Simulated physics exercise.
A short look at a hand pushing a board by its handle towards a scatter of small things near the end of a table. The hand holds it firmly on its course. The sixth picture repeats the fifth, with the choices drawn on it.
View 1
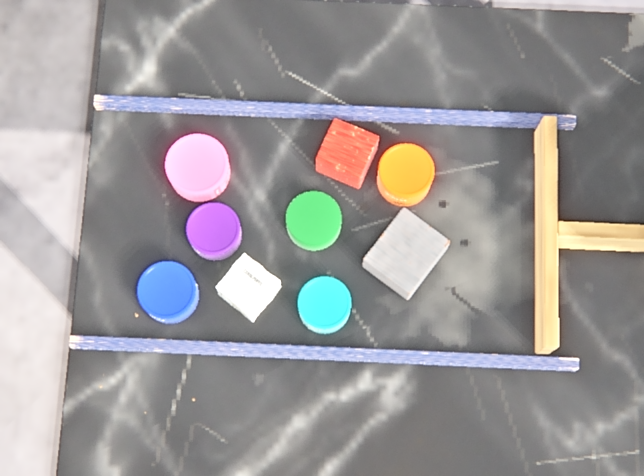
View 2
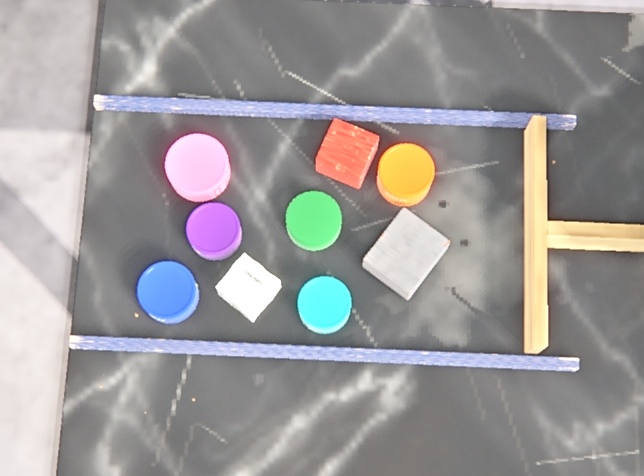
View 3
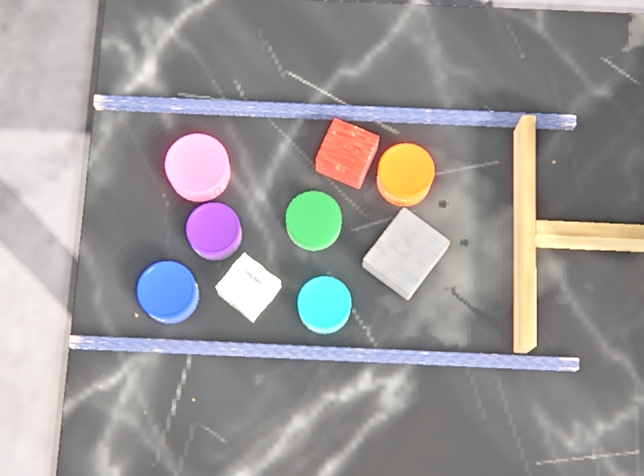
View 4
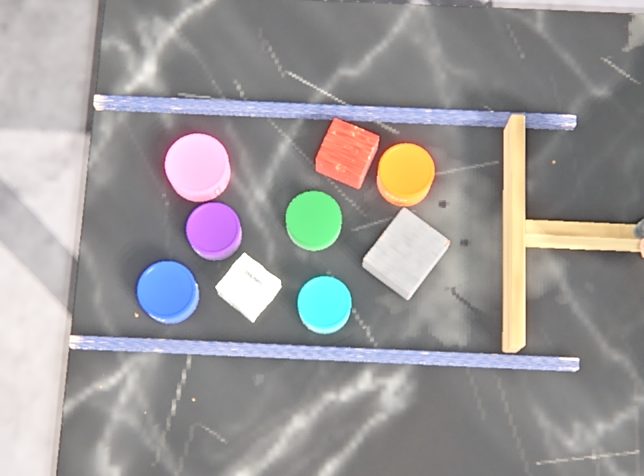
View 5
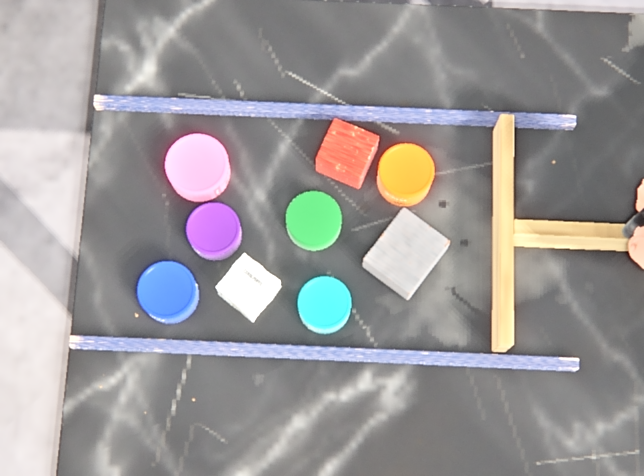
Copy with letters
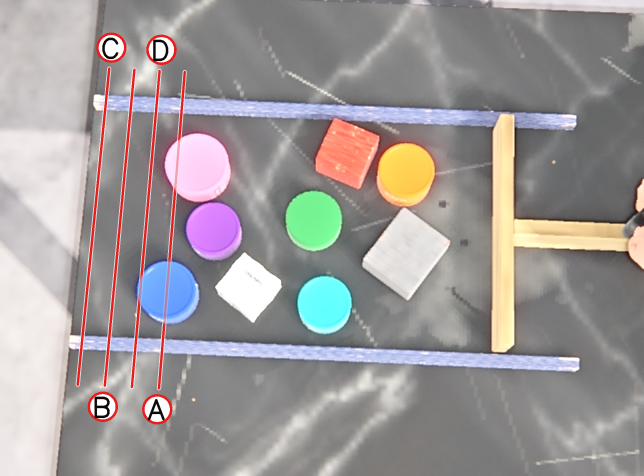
A wooden board slides left between two blue rails toward scattered coloured jars and blocks.
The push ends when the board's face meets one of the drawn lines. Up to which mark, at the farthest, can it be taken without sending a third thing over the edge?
It can go as far as A.
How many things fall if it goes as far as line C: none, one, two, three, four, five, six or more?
Six or more.
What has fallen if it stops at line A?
The blue jar.
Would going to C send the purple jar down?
By then, yes.
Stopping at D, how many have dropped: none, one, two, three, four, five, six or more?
Five.
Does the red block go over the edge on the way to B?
No.
On the marked copy, A at (172, 224); B at (120, 222); C at (94, 221); D at (146, 223).
Taking A. A third of the way, board (386, 221); turquoise tub (319, 316); red block (311, 144).
Two thirds of the way, board (265, 216); blue jar (123, 301); purple jar (152, 245).
When it is over, board (172, 212); blue jar over the edge; purple jar (82, 251); one fallen.
As for the rest, B drops five; C drops nine; D drops five.
